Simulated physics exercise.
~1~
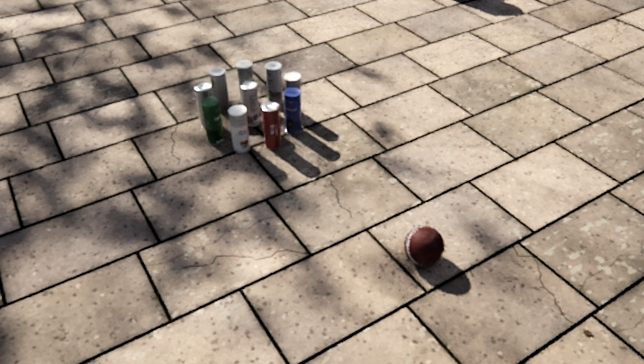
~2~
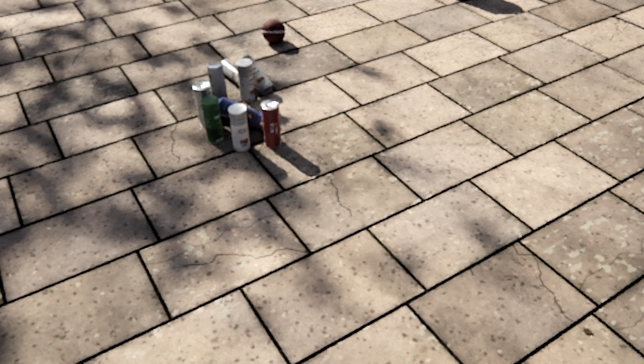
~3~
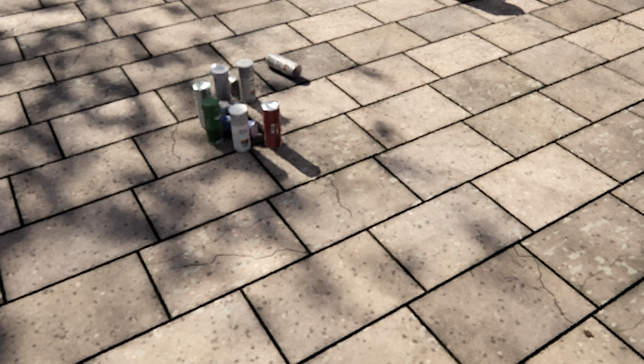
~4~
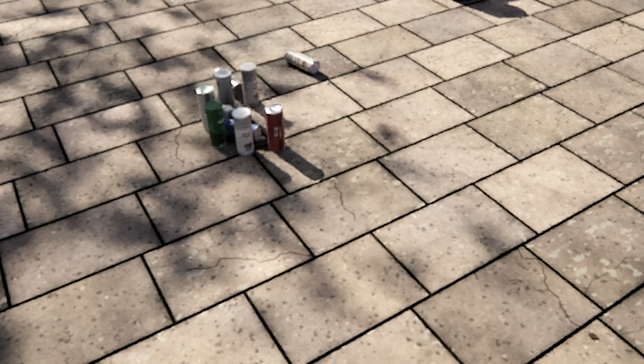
On sunlit paving, a dark red ball rolling into clustered cans, toppling several and passing out of sight, others still standing.
